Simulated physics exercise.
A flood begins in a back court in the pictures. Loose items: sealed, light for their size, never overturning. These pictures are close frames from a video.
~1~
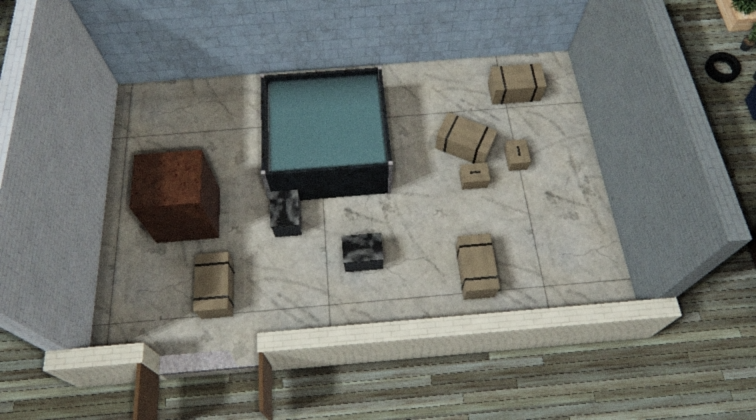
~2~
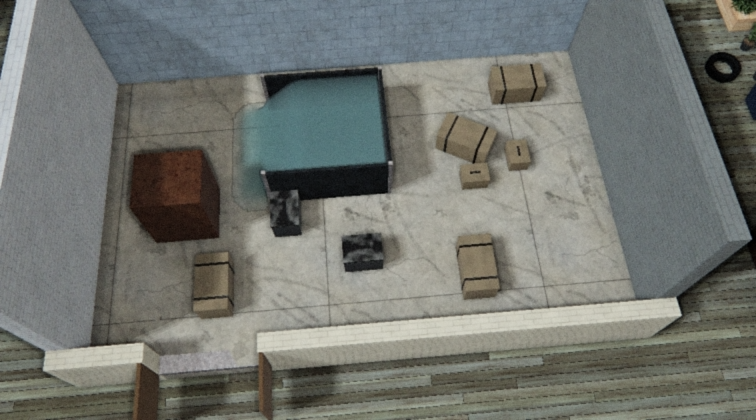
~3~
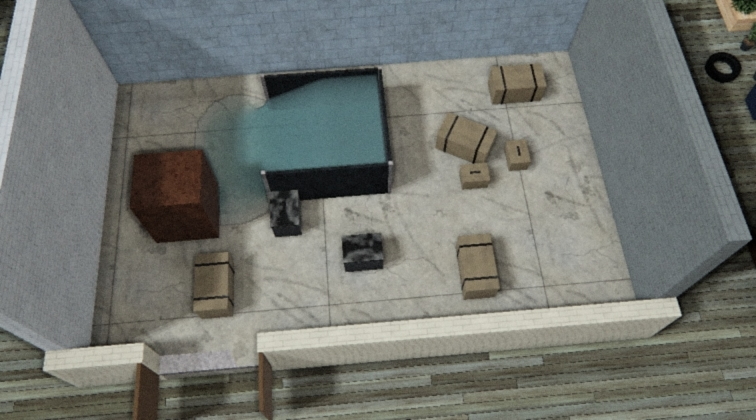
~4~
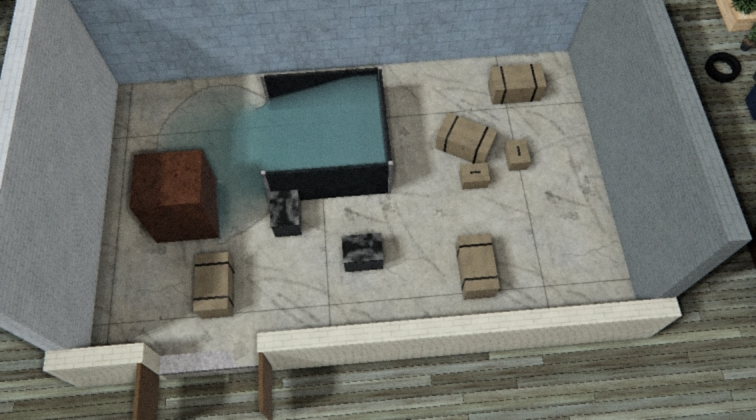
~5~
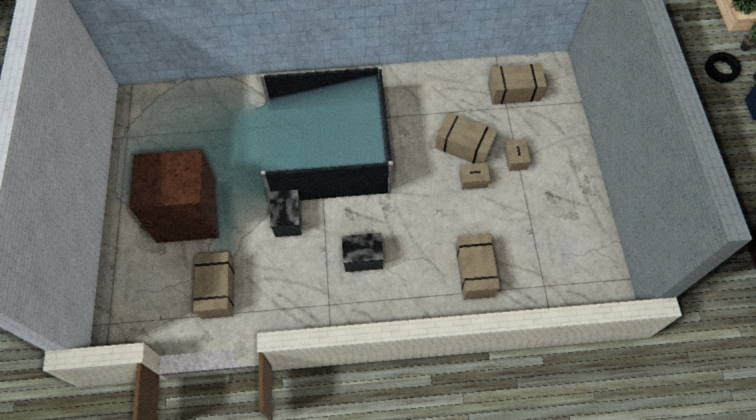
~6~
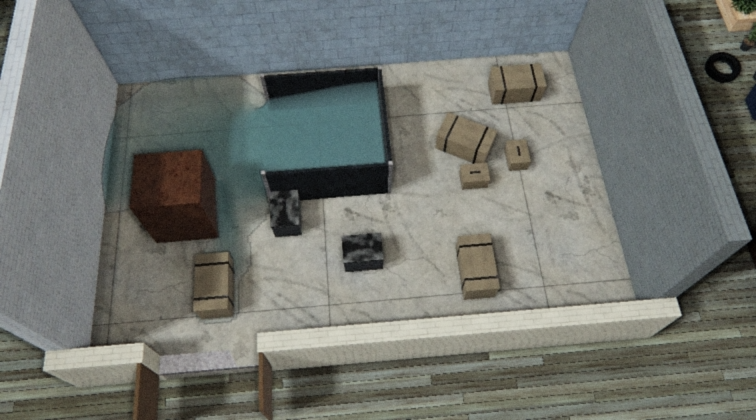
At first, teal water fills a dark-walled tank at the back of a walled court, with boxes and blocks scattered across the pale floor. Then the water pours out through the tank's left side and spreads around the reddish-brown block to the left wall, while the boxes and blocks stay still.
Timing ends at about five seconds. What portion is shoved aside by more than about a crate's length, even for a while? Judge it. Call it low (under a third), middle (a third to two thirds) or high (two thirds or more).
Low.
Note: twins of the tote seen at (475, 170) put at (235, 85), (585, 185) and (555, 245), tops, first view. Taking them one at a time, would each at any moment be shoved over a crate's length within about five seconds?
Listed in order: Displaced, hardly budges, then hardly budges.
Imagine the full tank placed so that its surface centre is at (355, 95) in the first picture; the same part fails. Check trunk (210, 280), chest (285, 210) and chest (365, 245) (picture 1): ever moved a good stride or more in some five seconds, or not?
The three, one by one: Past that mark, past that mark and short of that.
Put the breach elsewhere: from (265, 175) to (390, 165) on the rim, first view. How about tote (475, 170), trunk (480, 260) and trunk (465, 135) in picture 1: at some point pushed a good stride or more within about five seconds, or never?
Working through them in order, the first not displaced that far, the second gets shoved clear and the last not displaced that far.
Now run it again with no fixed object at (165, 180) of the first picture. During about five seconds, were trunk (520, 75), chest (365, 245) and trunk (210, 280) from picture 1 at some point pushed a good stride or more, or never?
Outcome in listed order - hardly budged, hardly budged, knocked clear.
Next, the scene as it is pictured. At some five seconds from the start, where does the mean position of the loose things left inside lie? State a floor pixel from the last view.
Roughly at (446, 188).
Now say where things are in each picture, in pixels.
The first frame shows a trunk at (519, 76) rests on the ground; a trunk at (467, 133) rests on the ground; 0 of 8 have shifted.
The second frame shows a trunk at (519, 76), on the bottom; a trunk at (467, 133) rests on the ground; 0 of 8 have shifted.
The third frame shows a trunk at (519, 76), on the bottom; a trunk at (467, 133), on the bottom; 0 of 8 have shifted.
The fourth frame shows a trunk at (519, 76), on the bottom; a trunk at (467, 133) rests on the ground; 0 of 8 have shifted.
The fifth frame shows a trunk at (519, 76) rests on the ground; a trunk at (467, 133), on the bottom; 0 of 8 have shifted.
The sixth frame shows a trunk at (519, 76) rests on the ground; a trunk at (467, 133), on the bottom; 0 of 8 have shifted.
A moment on, 0 of 8 are well off their spots; 0 afloat.
Next, 1 of 8 are well off their spots; 0 afloat.
Later, 1 of 8 are well off their spots; 0 afloat.
In the end, 1 of 8 are well off their spots, and 1 have been at some point; 0 afloat.
